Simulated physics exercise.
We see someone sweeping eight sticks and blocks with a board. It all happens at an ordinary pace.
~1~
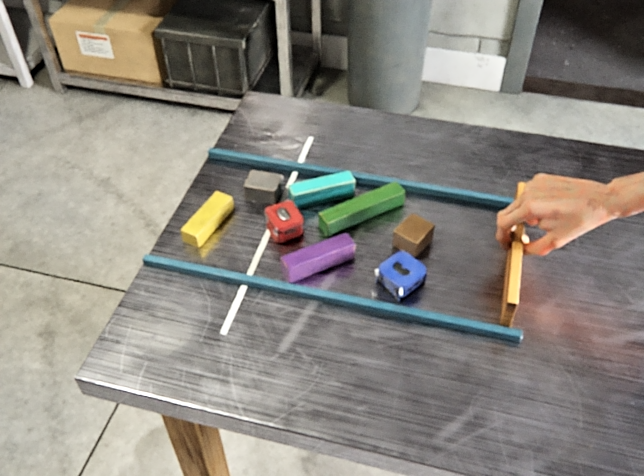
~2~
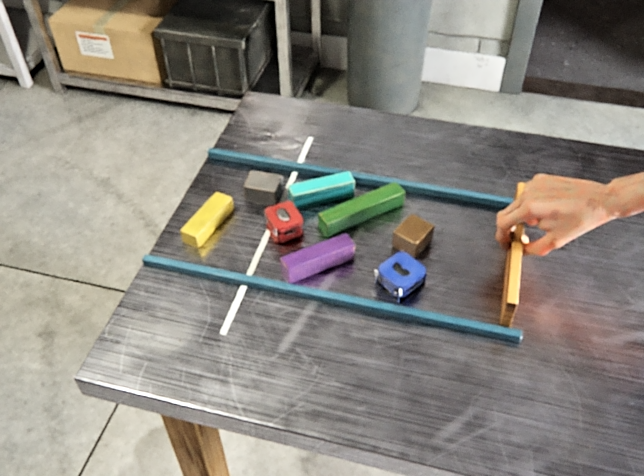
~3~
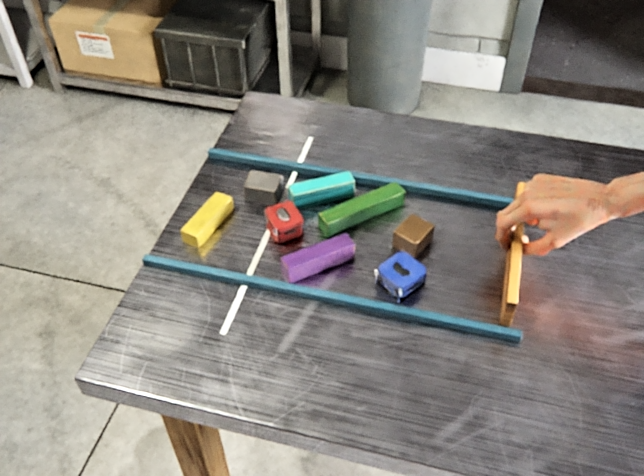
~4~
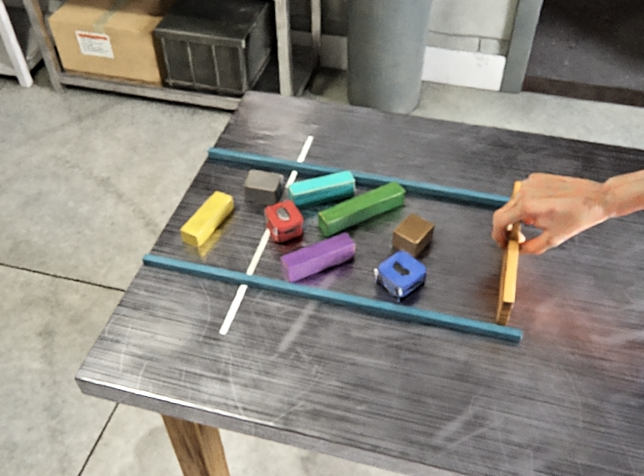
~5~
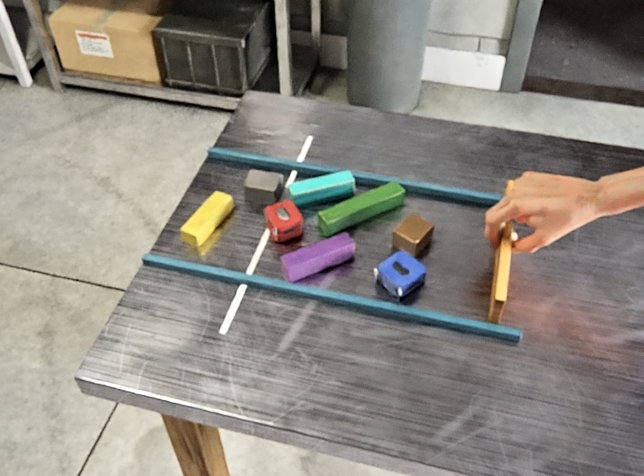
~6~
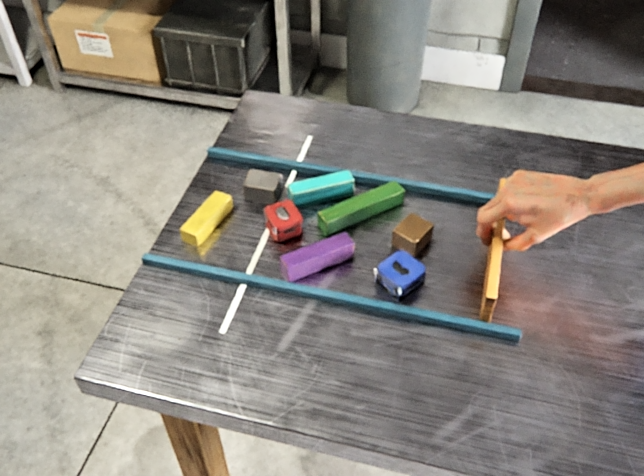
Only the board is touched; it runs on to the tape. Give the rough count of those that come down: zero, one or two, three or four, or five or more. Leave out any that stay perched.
As it turns out, the number that fall off is zero.
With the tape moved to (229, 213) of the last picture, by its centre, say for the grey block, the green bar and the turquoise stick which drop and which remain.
The grey block drops off; the green bar stays on; the turquoise stick does not fall.
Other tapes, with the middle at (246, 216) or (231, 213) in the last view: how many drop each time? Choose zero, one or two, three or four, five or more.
One after another: One or two; 1 or 2.
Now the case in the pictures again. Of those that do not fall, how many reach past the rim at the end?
It comes to 1.
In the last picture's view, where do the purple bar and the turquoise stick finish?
The purple bar at (217, 237), the turquoise stick at (247, 178).
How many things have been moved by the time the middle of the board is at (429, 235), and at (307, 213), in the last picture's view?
First 2, then 7.
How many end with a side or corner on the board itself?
In contact: 3.
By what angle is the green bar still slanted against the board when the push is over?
Roughly 30° out of line.
Soon after, none off yet; yellow bar at rest near (207, 218); grey block at rest near (263, 187); red case at rest near (284, 222).
Then, none off yet; yellow bar at rest near (207, 218); grey block at rest near (262, 187); red case moved about its own width near (261, 225).
At rest, the number that fall off is zero.
